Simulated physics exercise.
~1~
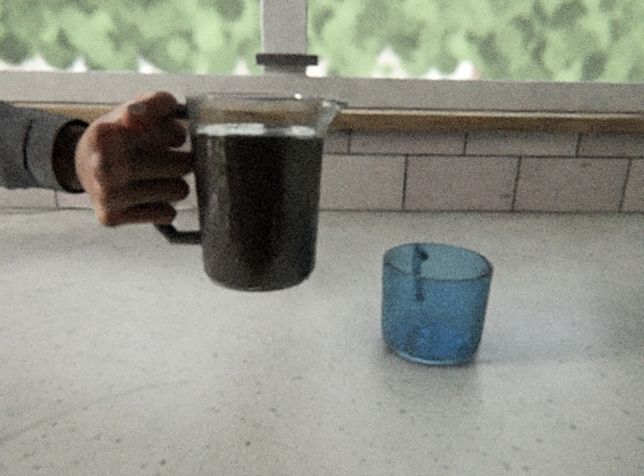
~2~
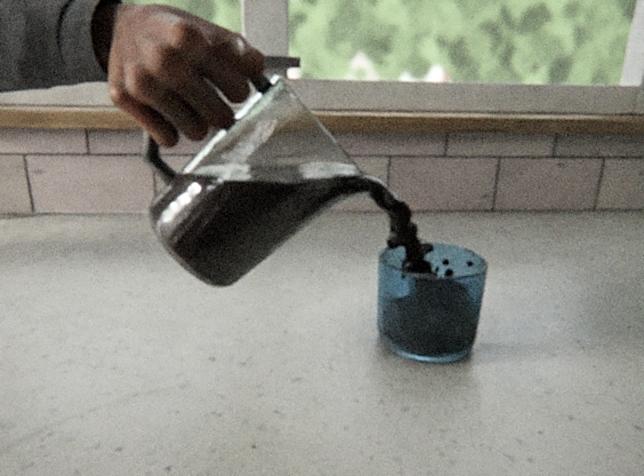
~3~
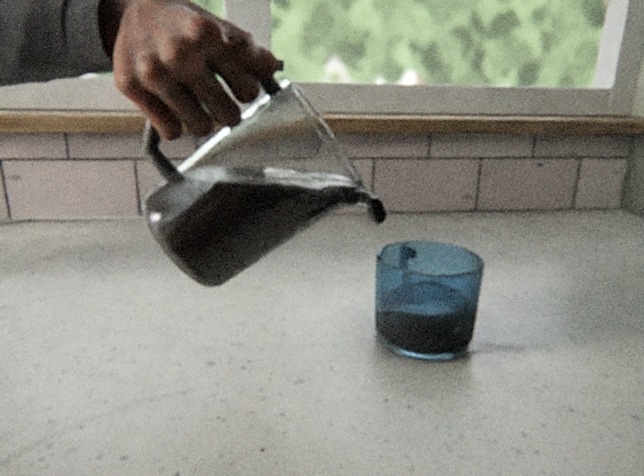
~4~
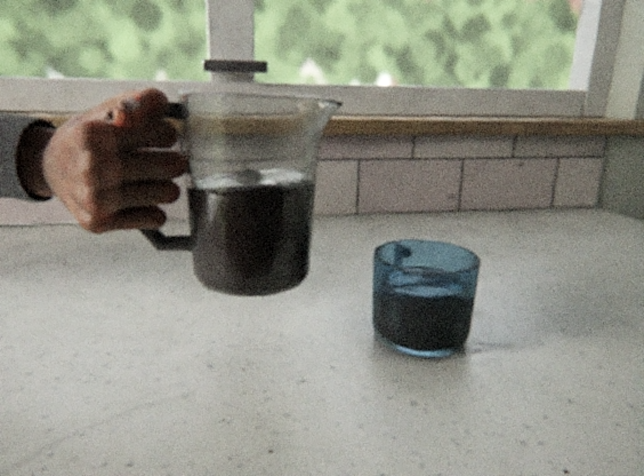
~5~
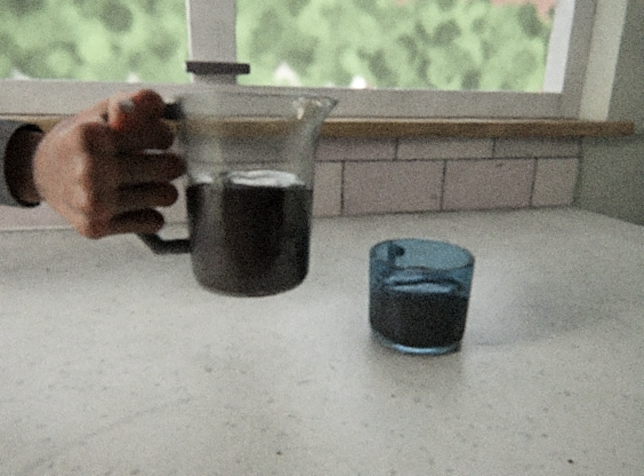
A hand tipped a clear jug of dark coffee and poured a stream into an empty blue cup on the counter, eased off and tilted again, then brought the jug level, leaving the cup a bit over half full and coffee still in the jug.
